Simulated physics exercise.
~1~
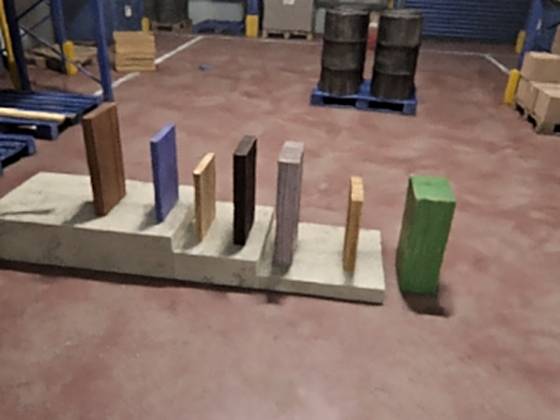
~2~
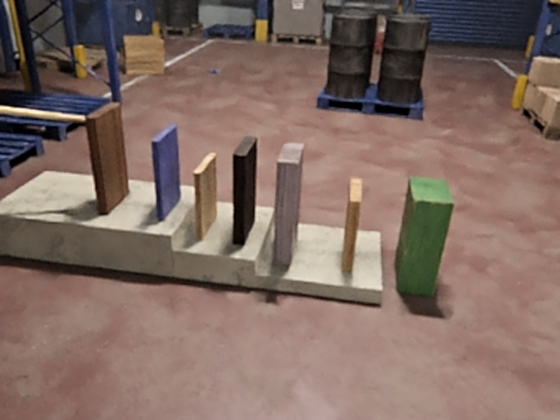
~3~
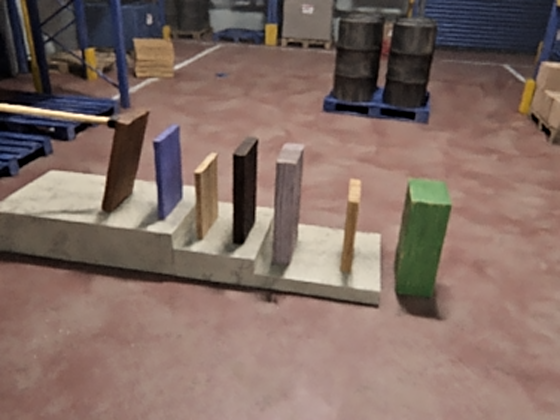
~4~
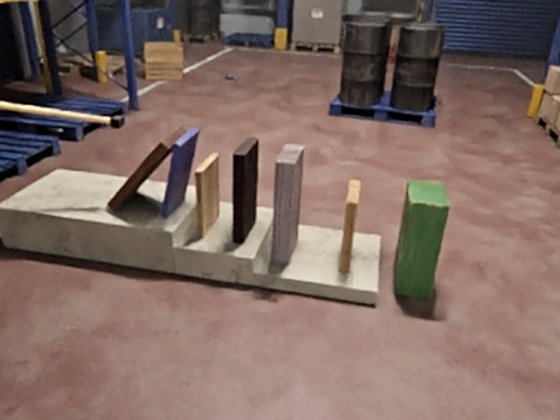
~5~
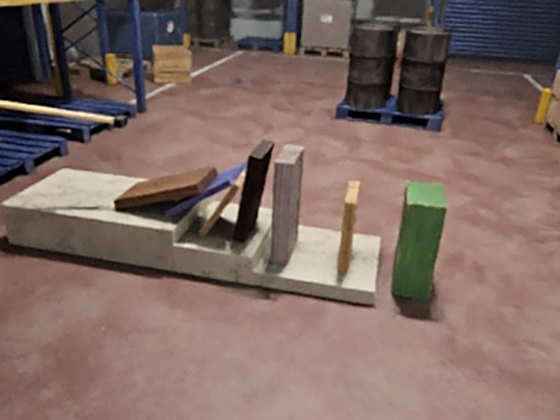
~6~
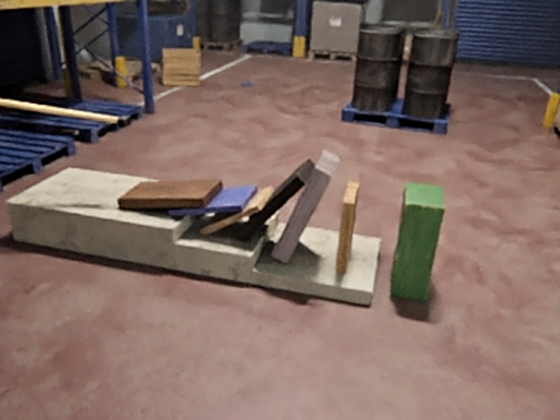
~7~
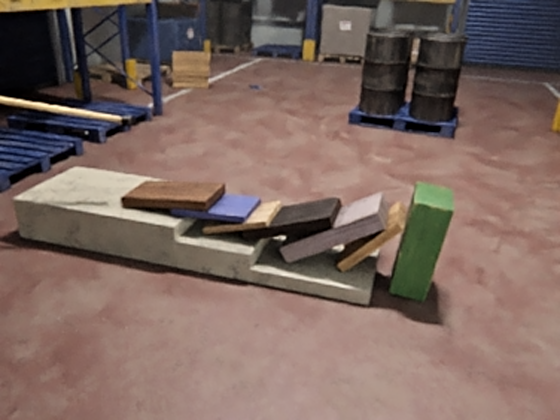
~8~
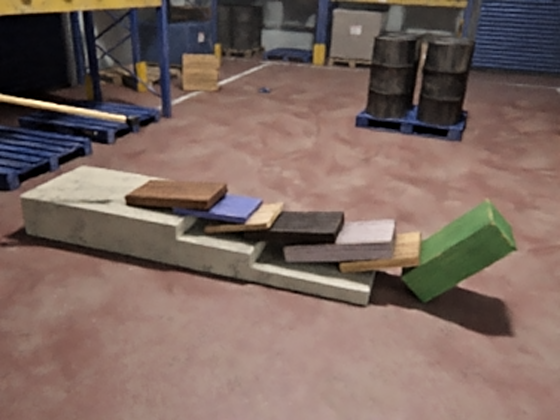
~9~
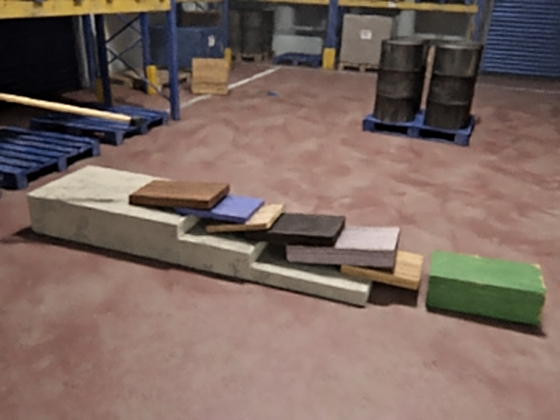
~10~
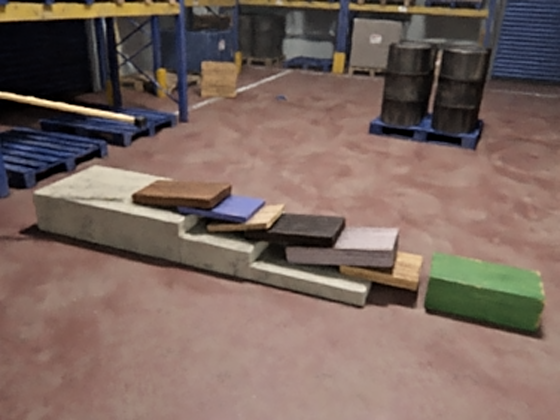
Pole tipping a brown board on concrete steps, toppling the boards rightward in turn until the green one lies on the floor.
